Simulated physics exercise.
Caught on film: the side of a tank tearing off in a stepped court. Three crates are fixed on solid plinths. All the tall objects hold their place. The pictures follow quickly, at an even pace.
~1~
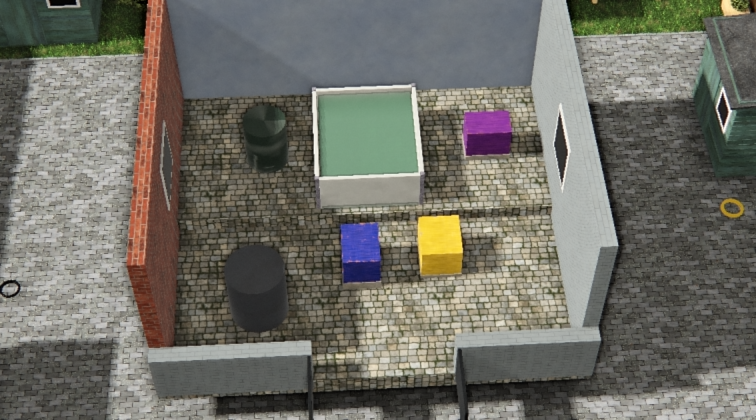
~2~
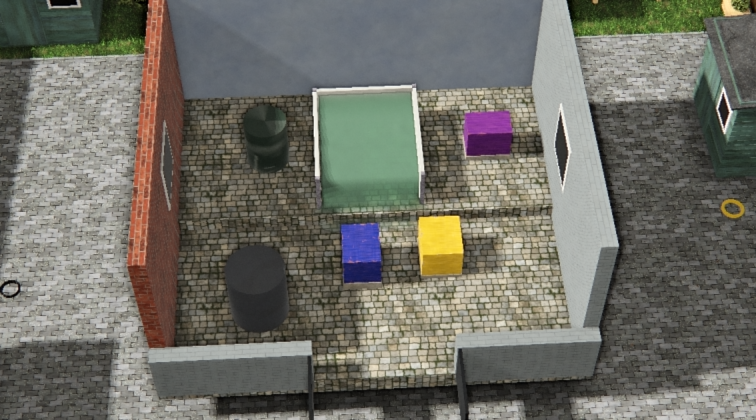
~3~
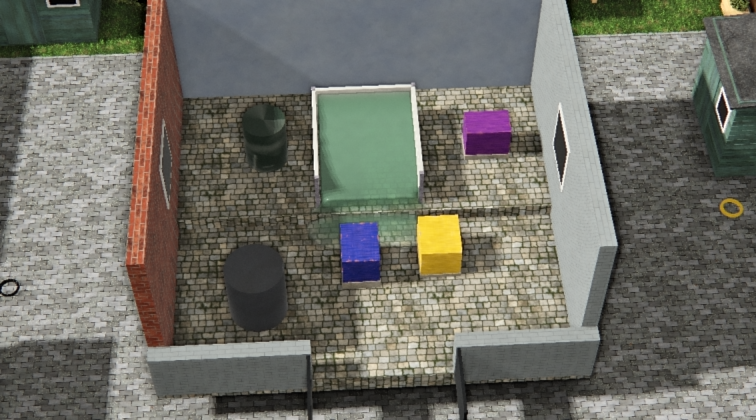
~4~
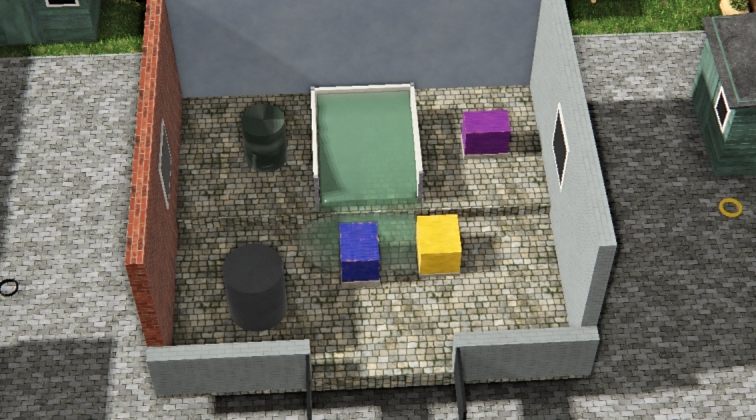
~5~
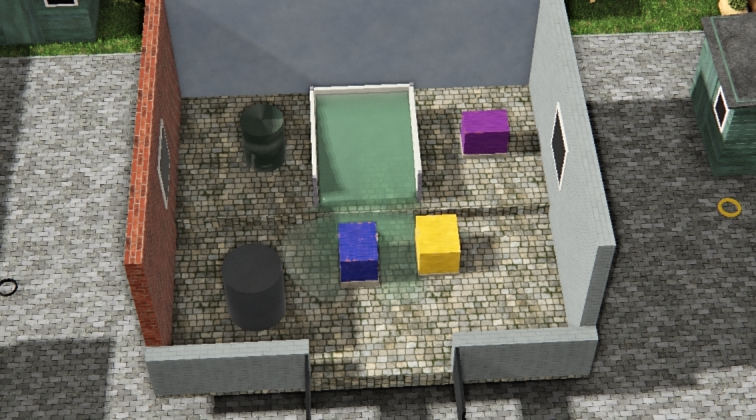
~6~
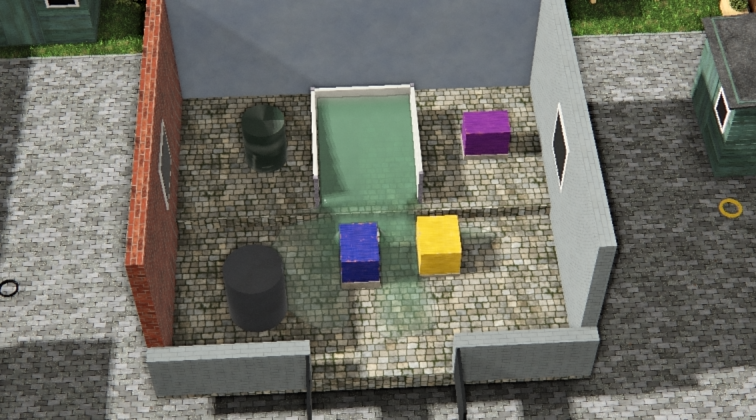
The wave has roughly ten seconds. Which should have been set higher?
In the end: The yellow crate gets wet; the purple crate stays dry; the blue crate gets wet.
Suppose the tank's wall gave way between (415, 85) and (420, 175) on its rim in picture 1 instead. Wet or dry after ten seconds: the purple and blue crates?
One by one: Purple ends up wet, blue is safe.
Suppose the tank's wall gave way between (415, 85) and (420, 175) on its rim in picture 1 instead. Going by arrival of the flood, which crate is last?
Last comes the blue one.
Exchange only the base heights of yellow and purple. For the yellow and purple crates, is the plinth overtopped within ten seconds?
My reading: Yellow is wetted; purple keeps dry.
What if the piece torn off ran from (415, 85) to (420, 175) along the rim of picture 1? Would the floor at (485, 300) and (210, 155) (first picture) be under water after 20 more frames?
One after the other: Covered, clear.
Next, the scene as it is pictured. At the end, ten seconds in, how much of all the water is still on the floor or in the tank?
Some 50 per cent.
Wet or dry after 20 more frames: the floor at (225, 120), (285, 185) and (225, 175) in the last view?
One after the other: Dry, not flooded, not flooded.
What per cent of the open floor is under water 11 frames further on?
Roughly 45 per cent.
A moment on, water covers 30 % of the floor; the yellow crate water round its plinth, the purple crate not reached, the blue crate water round its plinth.
Next, water covers 45 % of the floor; the yellow crate water round its plinth, the purple crate not reached, the blue crate water round its plinth.
Then, water covers 50 % of the floor; the yellow crate water round its plinth, the purple crate not reached, the blue crate water round its plinth.
Later, water covers 55 % of the floor; the yellow crate water round its plinth, the purple crate not reached, the blue crate water round its plinth.
In the end, water covers 55 % of the floor; the yellow crate was topped, the purple crate stayed above the water, the blue crate was topped.
